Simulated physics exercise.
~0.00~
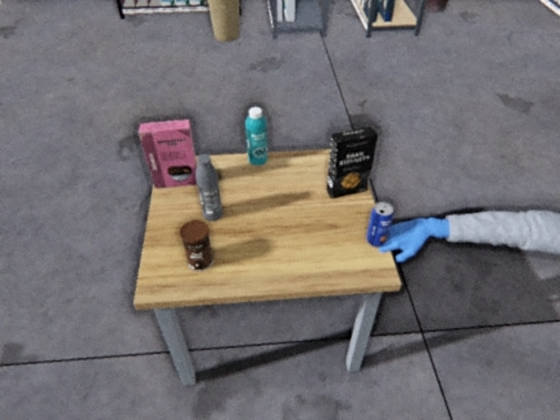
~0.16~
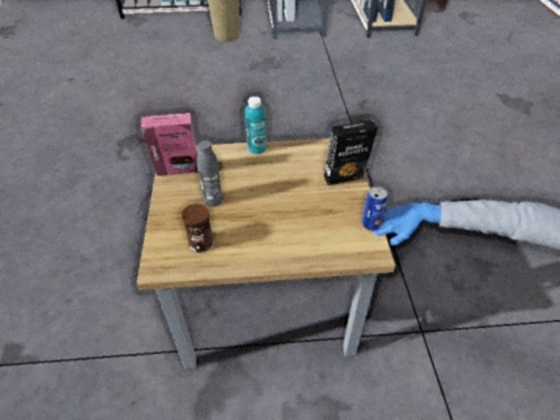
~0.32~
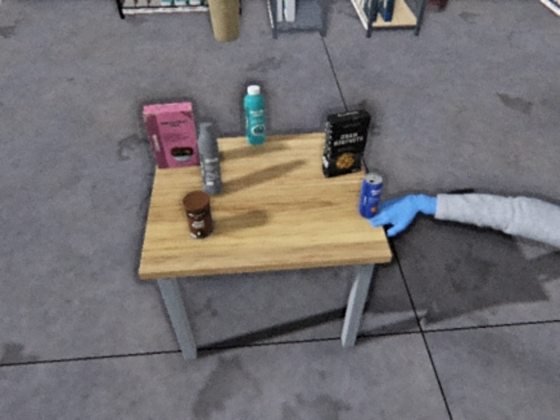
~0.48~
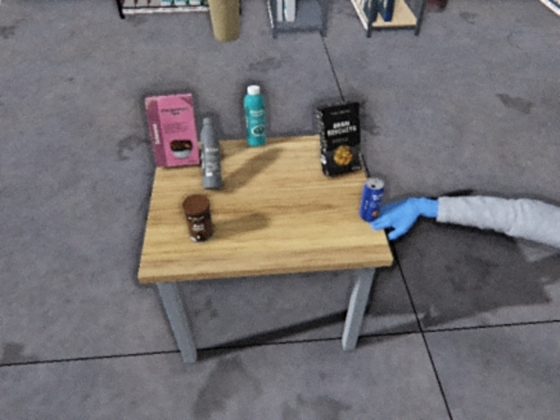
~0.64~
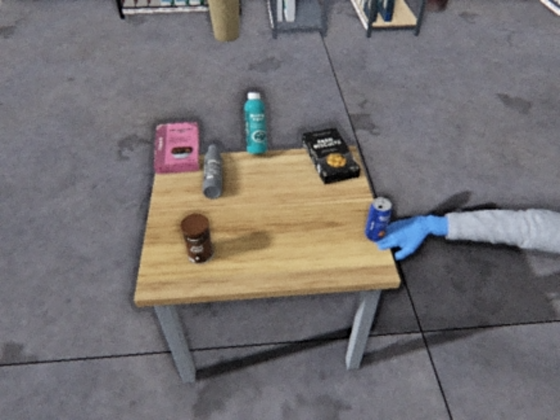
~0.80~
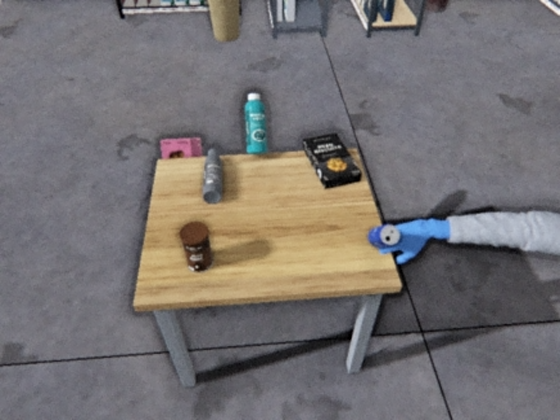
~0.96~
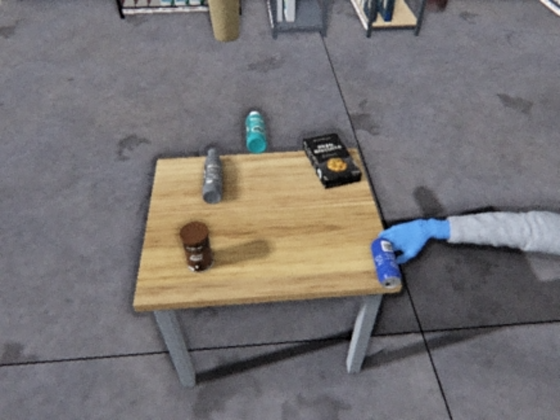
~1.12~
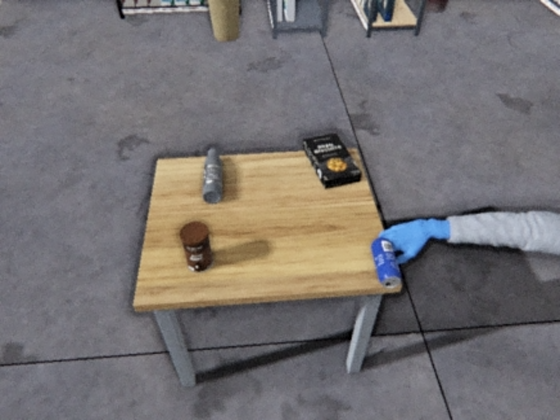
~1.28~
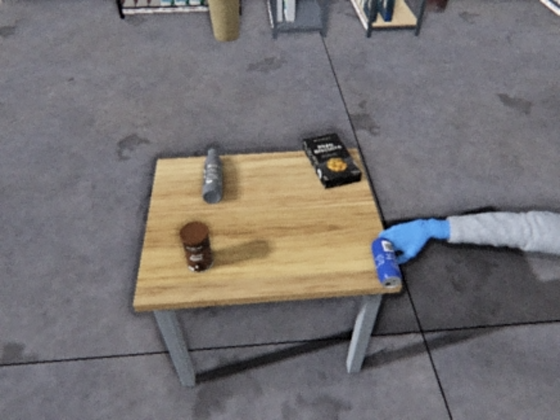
The table slides away and jerks back, toppling everything except the brown tin, two items falling off.
